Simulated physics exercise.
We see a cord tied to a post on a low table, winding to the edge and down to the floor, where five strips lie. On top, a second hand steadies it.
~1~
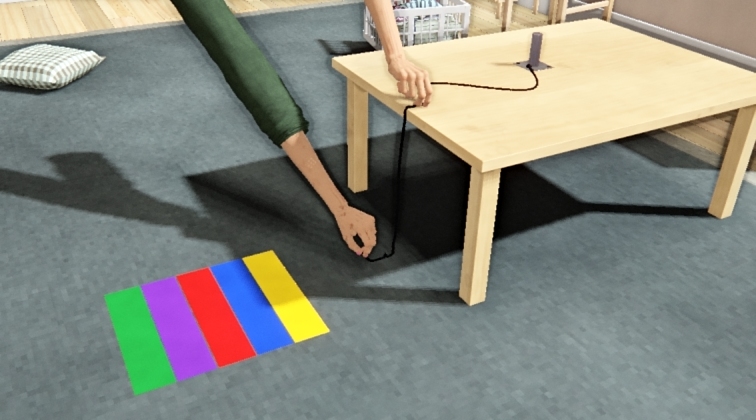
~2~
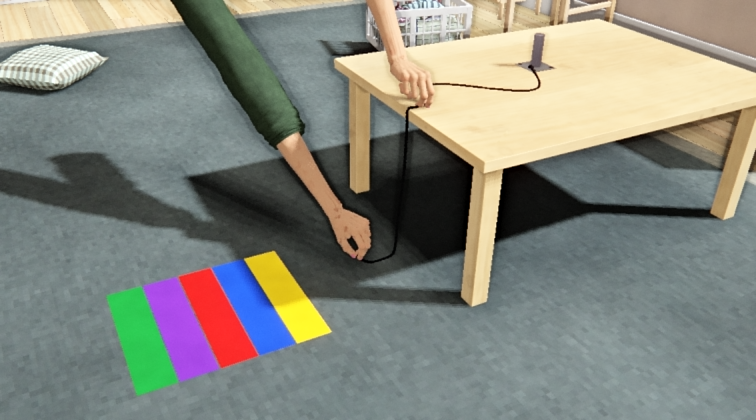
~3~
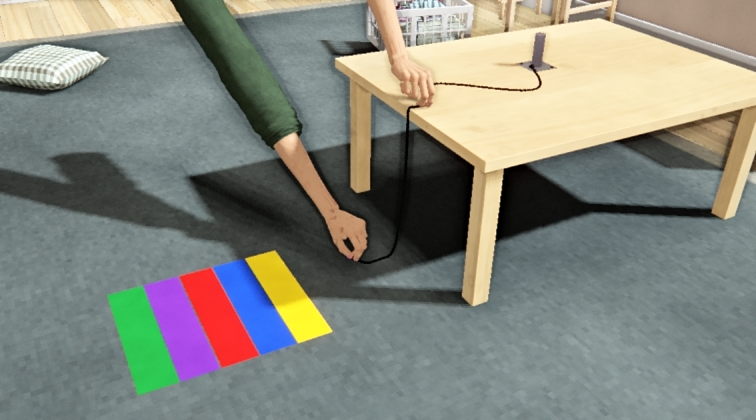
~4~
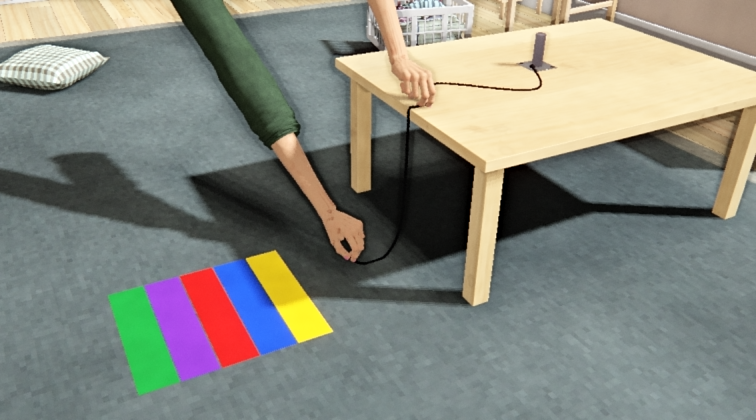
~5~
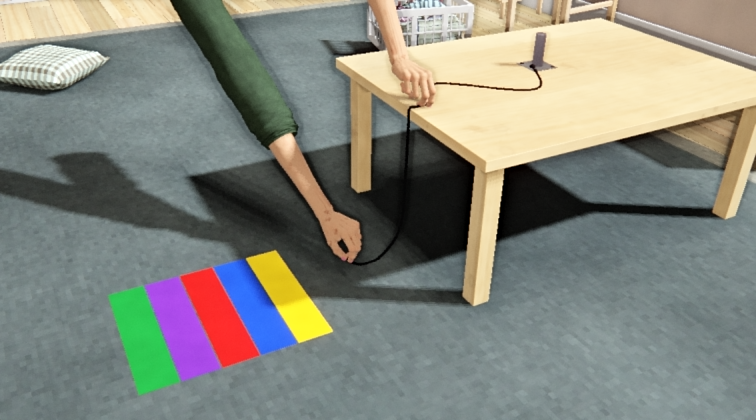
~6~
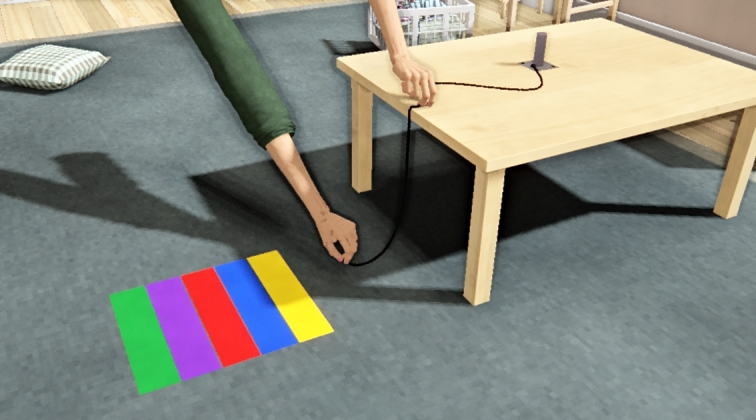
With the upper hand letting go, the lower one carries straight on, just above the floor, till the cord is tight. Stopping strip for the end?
Purple.
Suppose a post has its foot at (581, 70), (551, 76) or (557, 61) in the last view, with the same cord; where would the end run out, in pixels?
Try by try: (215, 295), (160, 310) and (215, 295).
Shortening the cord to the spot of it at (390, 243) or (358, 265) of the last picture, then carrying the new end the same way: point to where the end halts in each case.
First (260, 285), then (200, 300).
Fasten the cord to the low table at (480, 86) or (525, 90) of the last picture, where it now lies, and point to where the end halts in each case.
First (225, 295), then (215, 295).
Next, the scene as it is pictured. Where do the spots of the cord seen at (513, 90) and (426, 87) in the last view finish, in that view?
Final spots: (469, 85), then (399, 112).
Soon after, end near (230, 292); over red.
After that, end near (196, 302); over red.
At the stop, end near (175, 308); over purple. The purple one.
